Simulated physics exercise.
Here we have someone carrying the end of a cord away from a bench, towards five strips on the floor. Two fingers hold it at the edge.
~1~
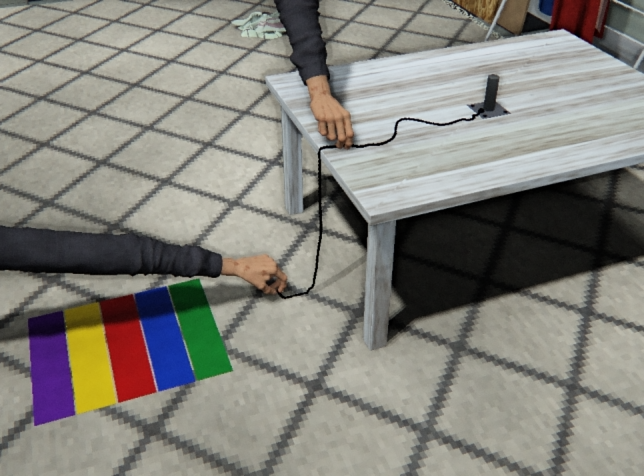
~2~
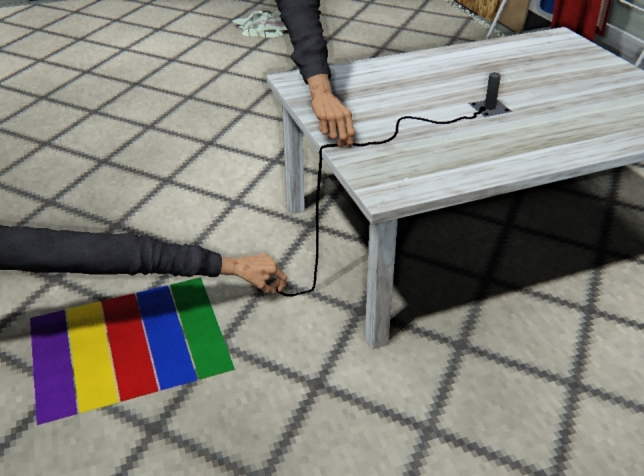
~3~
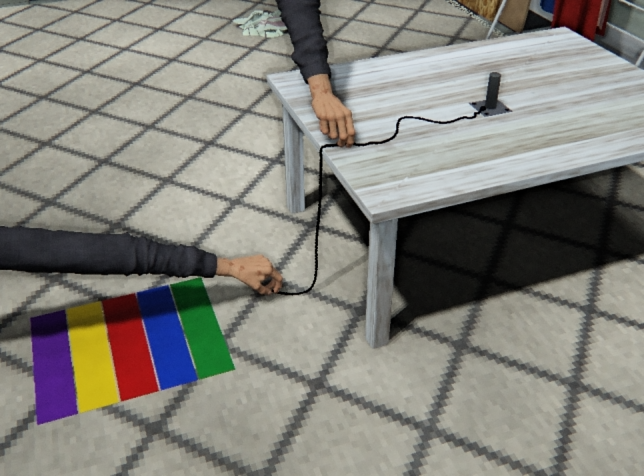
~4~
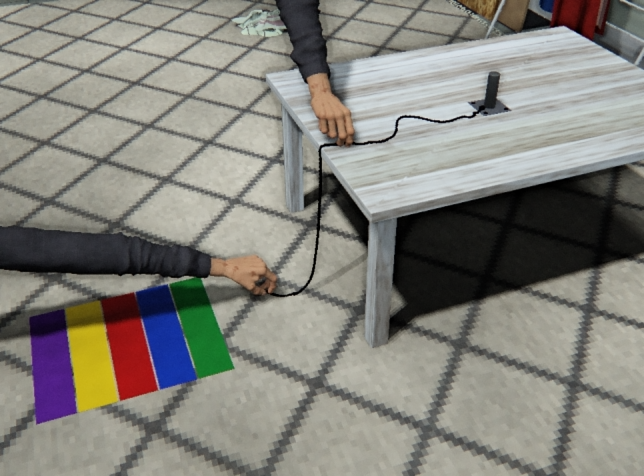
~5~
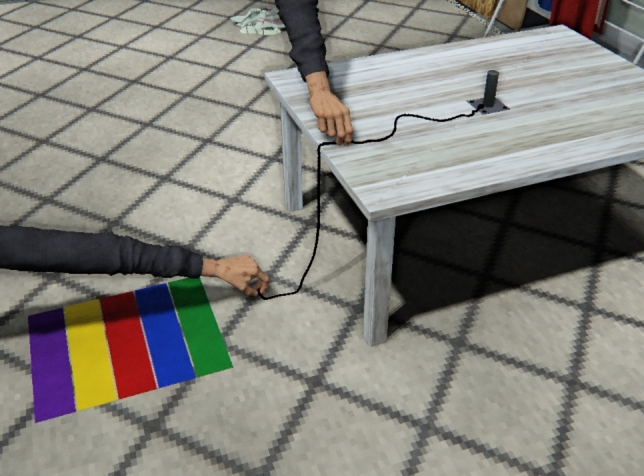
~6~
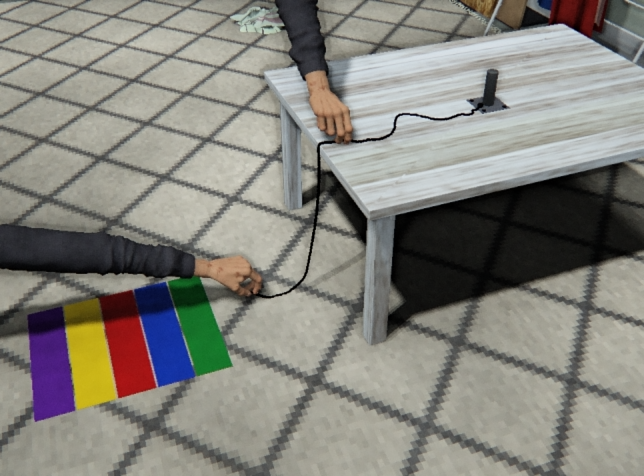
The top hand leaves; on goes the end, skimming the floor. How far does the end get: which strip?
The red one.
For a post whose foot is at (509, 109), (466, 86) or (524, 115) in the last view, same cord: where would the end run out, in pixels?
The places are (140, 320), (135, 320) and (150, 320).
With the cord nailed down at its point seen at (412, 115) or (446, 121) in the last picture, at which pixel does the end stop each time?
Near (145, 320) and (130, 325).
Soon after, end near (174, 312); over blue.
Then, end near (141, 320); over blue.
At full stretch, end near (121, 325); over red. It halts on the red strip.
